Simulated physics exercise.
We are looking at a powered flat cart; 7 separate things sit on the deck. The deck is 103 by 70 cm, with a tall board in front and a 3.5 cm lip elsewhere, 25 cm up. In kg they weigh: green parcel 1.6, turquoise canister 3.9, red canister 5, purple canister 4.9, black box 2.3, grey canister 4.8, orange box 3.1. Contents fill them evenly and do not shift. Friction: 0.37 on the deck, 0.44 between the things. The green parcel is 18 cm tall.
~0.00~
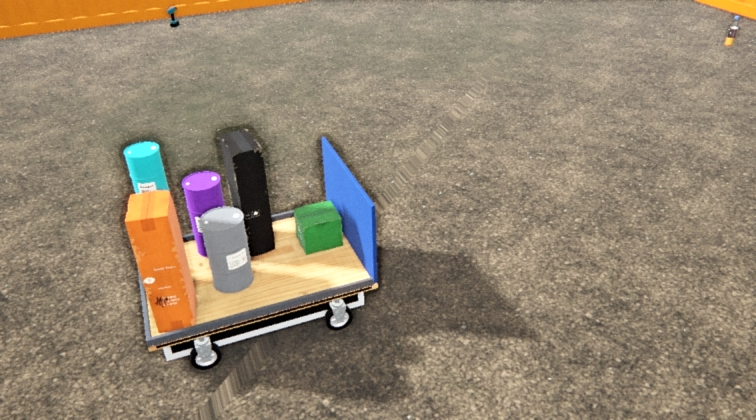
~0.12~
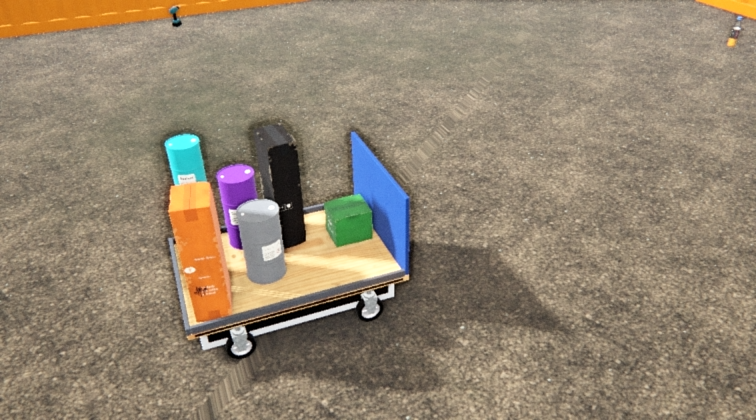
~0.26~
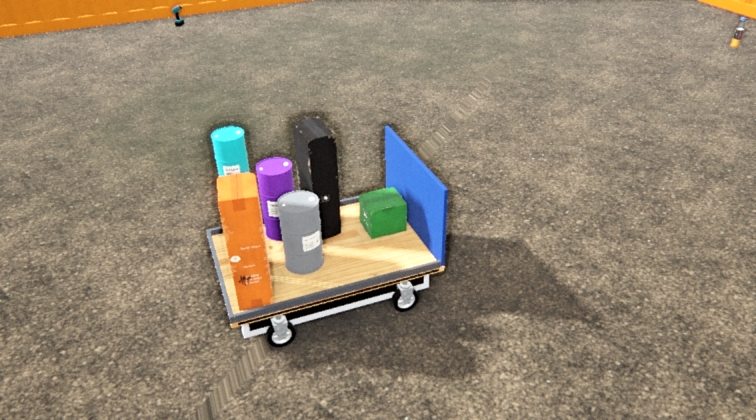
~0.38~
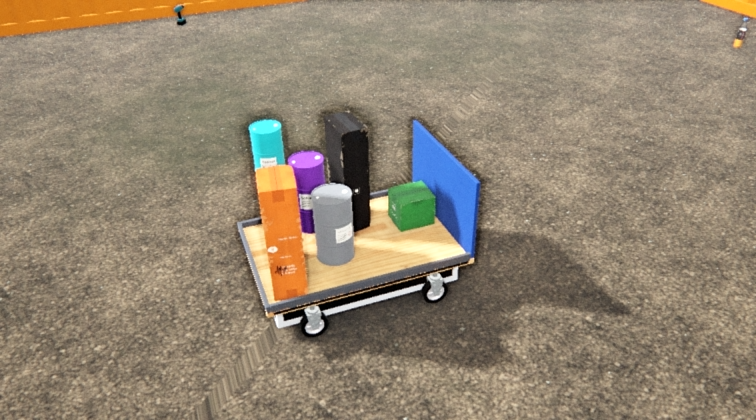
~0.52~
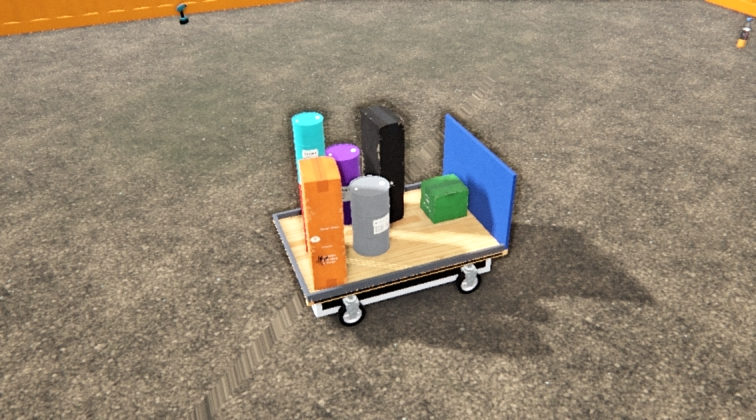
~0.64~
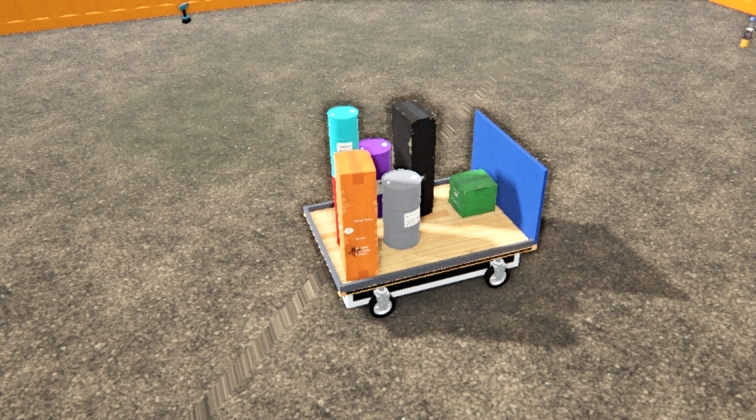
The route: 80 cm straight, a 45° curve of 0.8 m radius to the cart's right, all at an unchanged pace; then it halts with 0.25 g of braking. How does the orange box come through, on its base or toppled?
The orange box is still upright.
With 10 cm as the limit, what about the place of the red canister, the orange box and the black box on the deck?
The red canister gets shifted; the orange box keeps its place; the black box ends elsewhere.
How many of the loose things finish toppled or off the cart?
4 of them.
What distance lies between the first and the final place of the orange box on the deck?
Some 0 cm.
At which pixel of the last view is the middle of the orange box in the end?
At about (579, 235).
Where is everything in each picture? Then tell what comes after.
In the first picture, 0 cm covered; orange box (164, 263); green parcel (318, 227).
In the second picture, 17 cm covered; purple canister (241, 208).
In the third picture, 36 cm covered; black box (318, 180); grey canister (301, 233).
In the fourth picture, 53 cm covered; green parcel (411, 206); turquoise canister (269, 158).
In the fifth picture, 73 cm covered.
In the sixth picture, 90 cm covered; orange box (357, 217); black box (413, 161).
By 1.04 s, 146 cm covered, turned 36°; green parcel 19 cm from its spot; turquoise canister tilted 3°; black box 4 cm from its spot.
By 1.54 s, 204 cm covered, turned 45°; turquoise canister tilted 31°; red canister tilted 29°; green parcel 14 cm from its spot.
By 1.84 s, 213 cm covered, turned 45°, stopped; turquoise canister now off the cart; red canister tilted 60°; purple canister tilted 33°.
By 2.94 s, 213 cm covered, turned 45°, stopped; purple canister now off the cart; red canister on its side; black box tilted 38°.
When it is over (3.8 s), off the cart and tipped over, turquoise canister and purple canister; lying over on the deck, red canister and black box; not toppled but over 10 cm from the start, green parcel; the other 2 within 10 cm of the start. In the last view, orange box near (579, 235).
